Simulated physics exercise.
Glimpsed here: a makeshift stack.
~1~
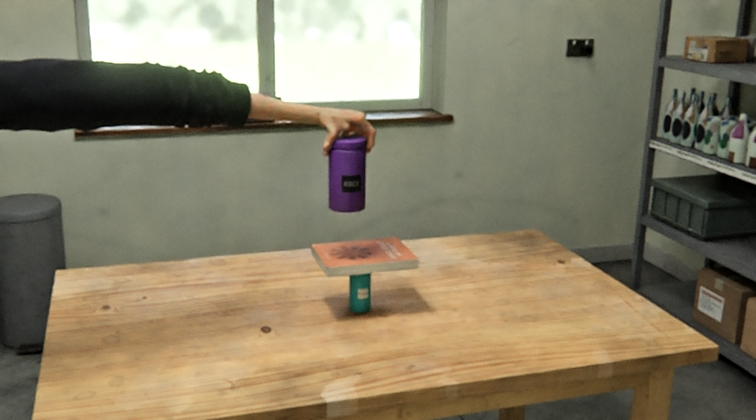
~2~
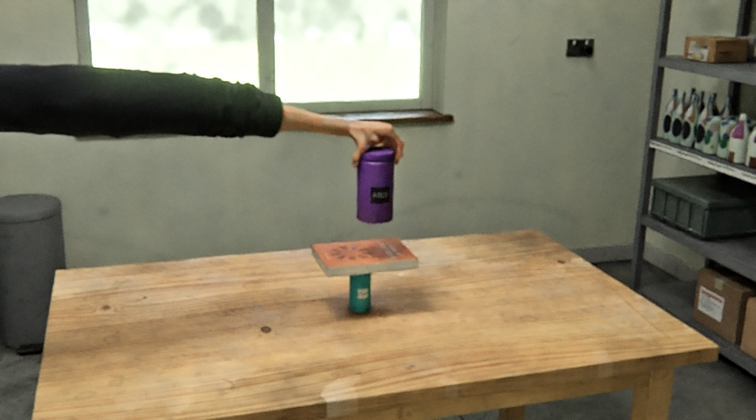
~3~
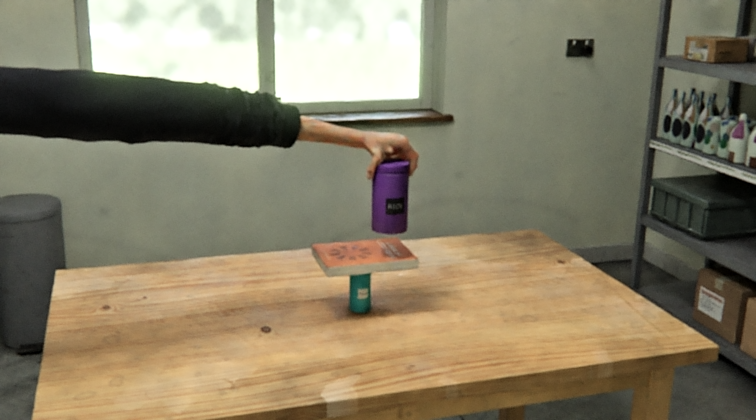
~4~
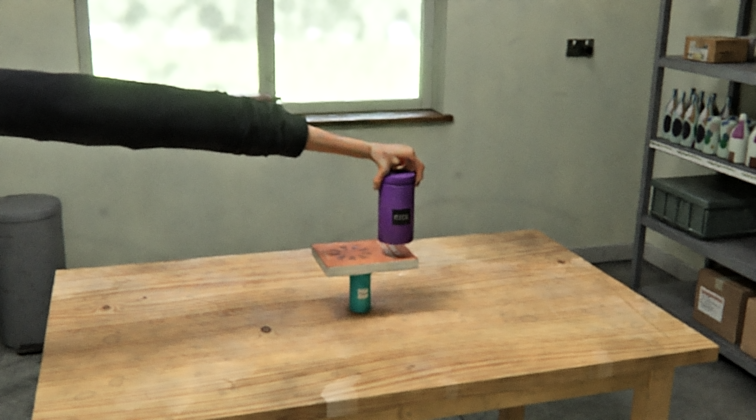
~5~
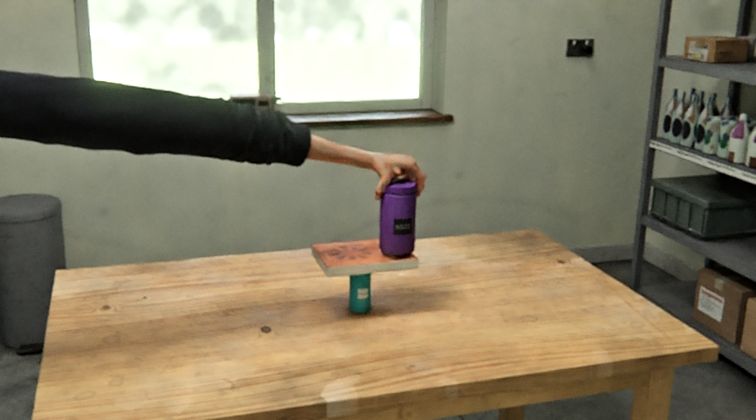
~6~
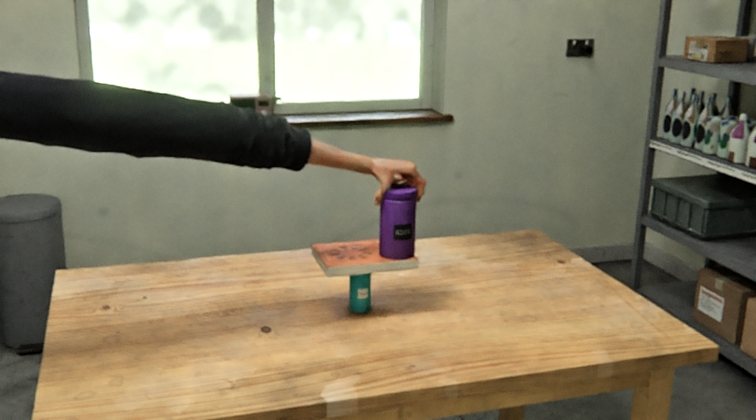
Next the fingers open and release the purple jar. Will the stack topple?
Result: A tumble.
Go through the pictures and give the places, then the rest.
The first frame shows on its way; purple jar (347, 174); turquoise shaker (360, 285).
The second frame shows on its way; purple jar (375, 185); turquoise shaker (360, 285).
The third frame shows on its way; purple jar (390, 196); turquoise shaker (360, 285).
The fourth frame shows on its way; purple jar (396, 207); turquoise shaker (360, 285).
The fifth frame shows on its way; purple jar (398, 216); turquoise shaker (360, 285).
The sixth frame shows set down, still held; purple jar (398, 222); turquoise shaker (360, 285).
Then, 0.40 s on from there, purple jar now fallen; orange book turned 66° from how it was put.
Then, 0.80 s on from there, orange book on its side.
In the end, fallen, orange book and purple jar; turquoise shaker unmoved. The stack loses its balance.
